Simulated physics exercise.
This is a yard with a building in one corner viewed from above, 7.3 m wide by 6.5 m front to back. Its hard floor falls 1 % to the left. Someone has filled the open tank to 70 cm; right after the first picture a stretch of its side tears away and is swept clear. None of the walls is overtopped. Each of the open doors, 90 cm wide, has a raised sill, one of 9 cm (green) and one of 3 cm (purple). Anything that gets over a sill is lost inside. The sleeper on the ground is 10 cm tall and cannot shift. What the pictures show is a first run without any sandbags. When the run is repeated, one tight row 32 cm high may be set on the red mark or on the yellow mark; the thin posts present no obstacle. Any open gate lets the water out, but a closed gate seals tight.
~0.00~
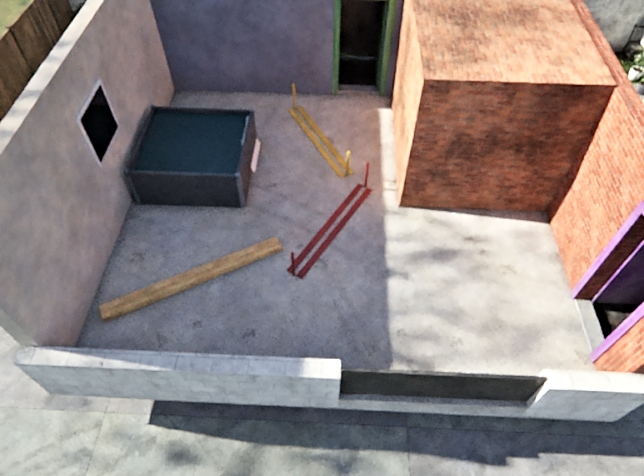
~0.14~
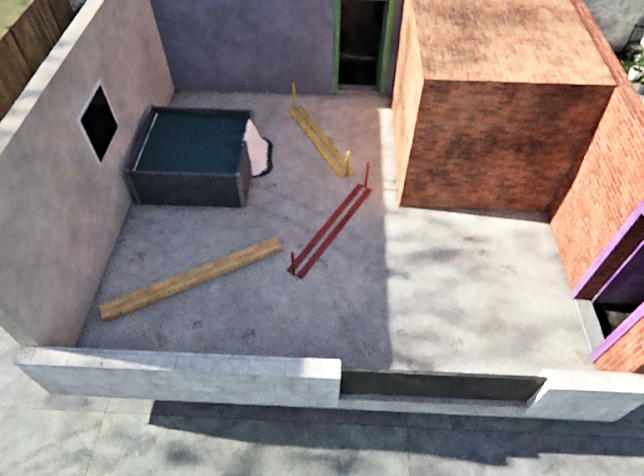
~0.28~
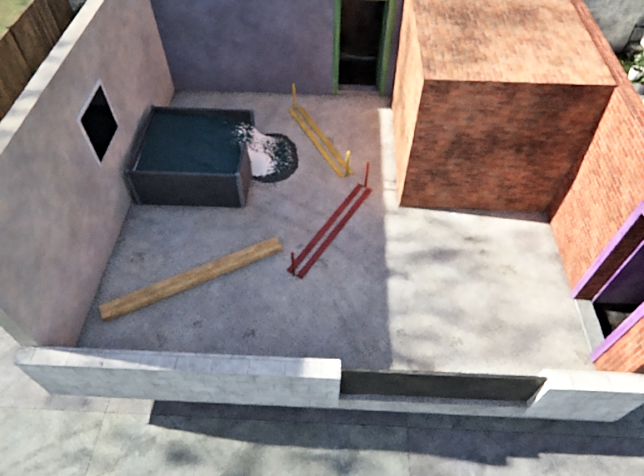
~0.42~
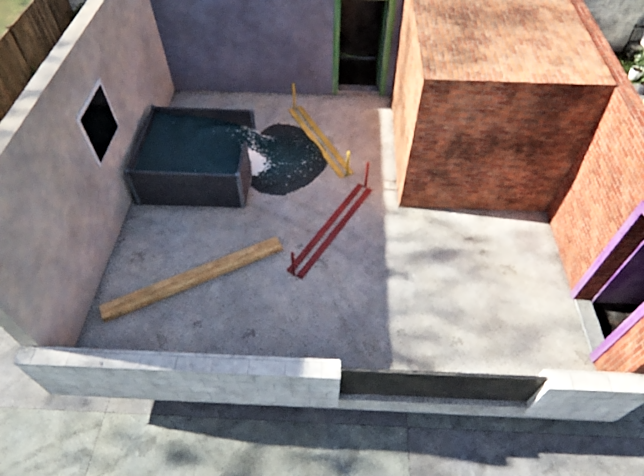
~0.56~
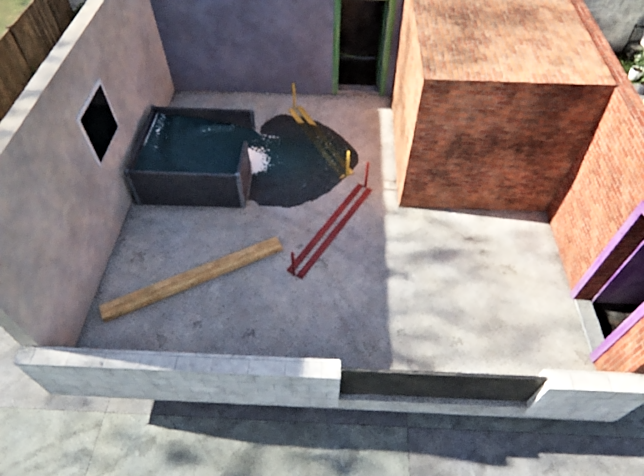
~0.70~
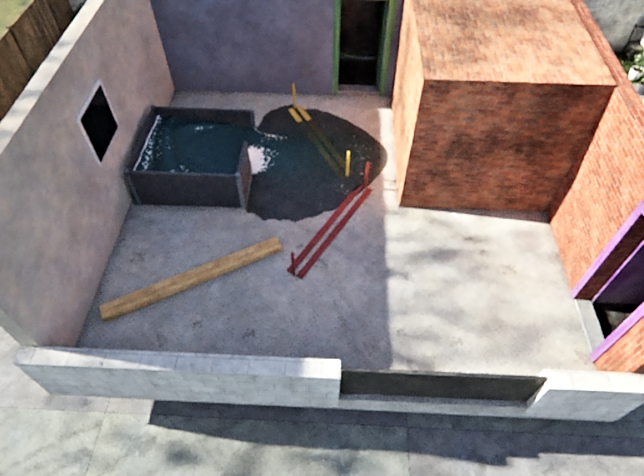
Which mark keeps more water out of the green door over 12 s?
The yellow mark.
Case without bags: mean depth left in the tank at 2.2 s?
About 37 cm on average.
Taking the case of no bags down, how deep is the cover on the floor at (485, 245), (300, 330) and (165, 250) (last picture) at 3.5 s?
Spot by spot it's about 1, 0 and 0 centimetres.
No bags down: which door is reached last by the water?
The purple one.
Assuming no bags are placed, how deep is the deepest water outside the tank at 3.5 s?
About 20 centimetres.
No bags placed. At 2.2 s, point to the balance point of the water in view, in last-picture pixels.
Roughly at (275, 163).
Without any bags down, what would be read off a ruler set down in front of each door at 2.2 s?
Green 21 cm, purple 0 cm.
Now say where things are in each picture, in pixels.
The open tank at (194, 143) is whole and still, 70 cm deep, in the first picture.
Water pours out at (250, 147) and has run 0.5 m, to (267, 142); typically 9 cm deep outside, 70 cm at the open tank's back, in the second picture.
The front is at (294, 164), 0.8 m from the gap at (250, 149); 0.8 m2 of floor is under water; 70 cm left at the back of the open tank, in the third picture.
The front is at (322, 164), 1.4 m from the gap at (250, 149); 1.8 m2 of floor is under water; 70 cm left at the back of the open tank, in the fourth picture.
The front is at (354, 157), 2.0 m from the gap at (250, 149); 3.3 m2 of floor is under water; 66 cm left at the back of the open tank, in the fifth picture.
Water pours out at (250, 149) and has run 2.5 m, to (382, 151); typically 4 cm deep outside, 59 cm at the open tank's back, in the sixth picture.
After 1.4 s water covers 25 % of the floor and is deepest (36 cm) near (261, 154) in the run without bags; in at the green door, 0 L with no bags, 0 L with the row on red, 0 L on yellow.
After 2.2 s water covers 30 % of the floor and is deepest (32 cm) near (388, 101) in the run without bags; in at the green door, 24 L with no bags, 31 L with the row on red, 0 L on yellow.
After 3.5 s water covers 50 % of the floor and is deepest (20 cm) near (261, 154) in the run without bags; in at the green door, 99 L with no bags, 114 L with the row on red, 0 L on yellow.
After 7.0 s water covers 80 % of the floor and is deepest (14 cm) near (175, 91) in the run without bags; in at the green door, 170 L with no bags, 199 L with the row on red, 0 L on yellow.
After 12.0 s water covers 95 % of the floor and is deepest (11 cm) near (67, 370) in the run without bags; in at the green door, 171 L with no bags, 202 L with the row on red, 0 L on yellow.
